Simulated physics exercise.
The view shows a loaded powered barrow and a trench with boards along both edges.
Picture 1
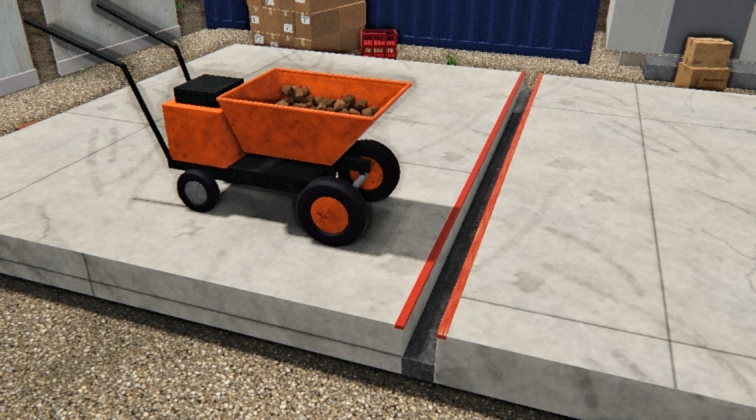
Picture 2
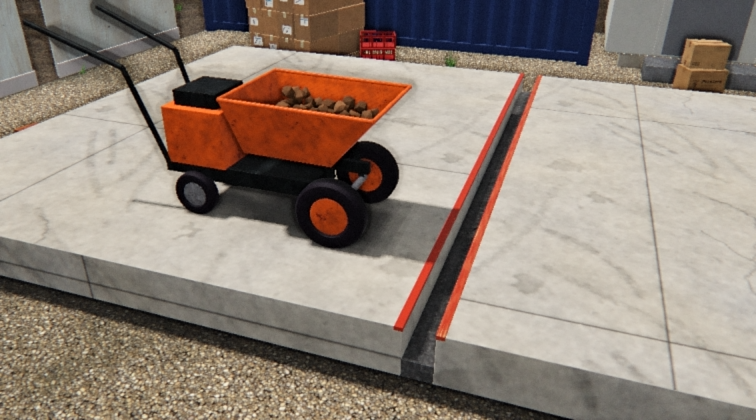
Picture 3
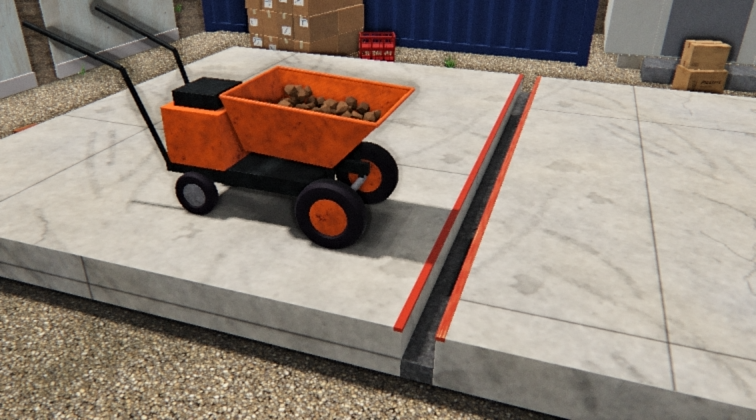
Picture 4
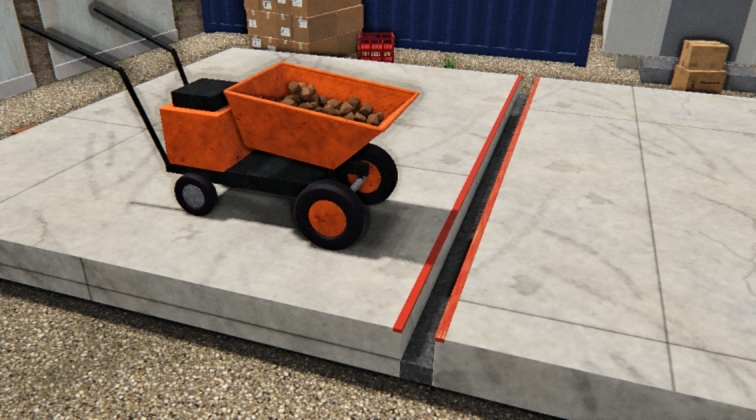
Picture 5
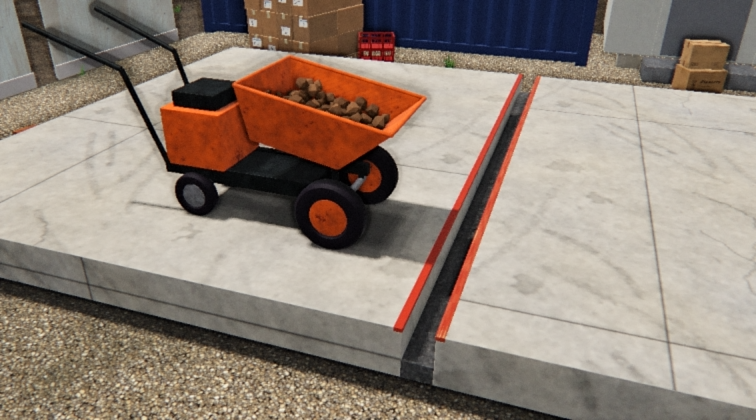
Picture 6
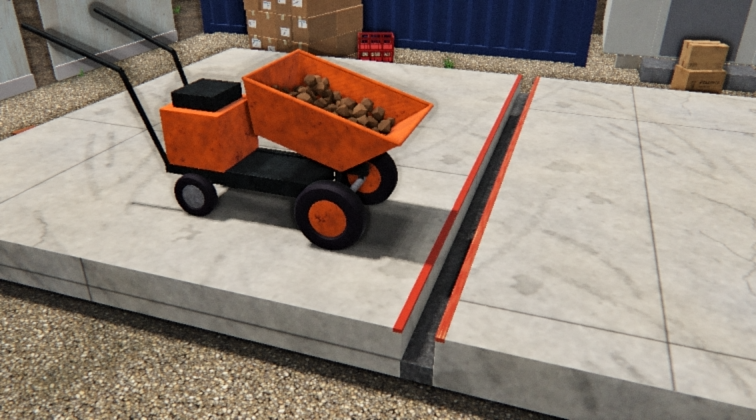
An orange powered barrow stands beside a narrow trench as its loaded skip tilts forward.
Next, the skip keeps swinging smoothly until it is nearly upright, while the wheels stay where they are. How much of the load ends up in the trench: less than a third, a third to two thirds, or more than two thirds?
Watching it, what goes in is between one-third and two-thirds of the load.
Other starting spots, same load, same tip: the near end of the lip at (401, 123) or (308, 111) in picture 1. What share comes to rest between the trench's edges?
Well, you'd get roughly 0 per cent from the first place and roughly 20 per cent from the second.
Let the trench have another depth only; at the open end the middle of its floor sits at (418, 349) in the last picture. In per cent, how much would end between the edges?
I'd guess close to 30 percent.
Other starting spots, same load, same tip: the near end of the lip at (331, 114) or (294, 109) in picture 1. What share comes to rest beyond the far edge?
That would be roughly 10 in a hundred and then roughly 0 in a hundred.
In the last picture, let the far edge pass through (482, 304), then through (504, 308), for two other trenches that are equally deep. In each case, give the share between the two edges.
90 %, give or take, and then 100 %.
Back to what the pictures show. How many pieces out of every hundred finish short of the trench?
Estimate: Some 0 percent.
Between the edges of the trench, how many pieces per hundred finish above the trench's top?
I'd say around 25 percent.
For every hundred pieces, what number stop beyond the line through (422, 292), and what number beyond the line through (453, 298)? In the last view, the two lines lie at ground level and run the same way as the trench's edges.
The first gives 90 %, the second 50 %.
Soon after the last picture, skip tipped steeply; all in the skip.
A little later, skip tipped steeply; most in the skip; a small part in or heaped over the trench; a small part beyond it; a stray few falling.
Later still, skip tipped right over; a small part in the skip; about a third in or heaped over the trench; about half beyond it.
At rest, skip tipped right over; a small part in the skip; about half in or heaped over the trench; about half beyond it.
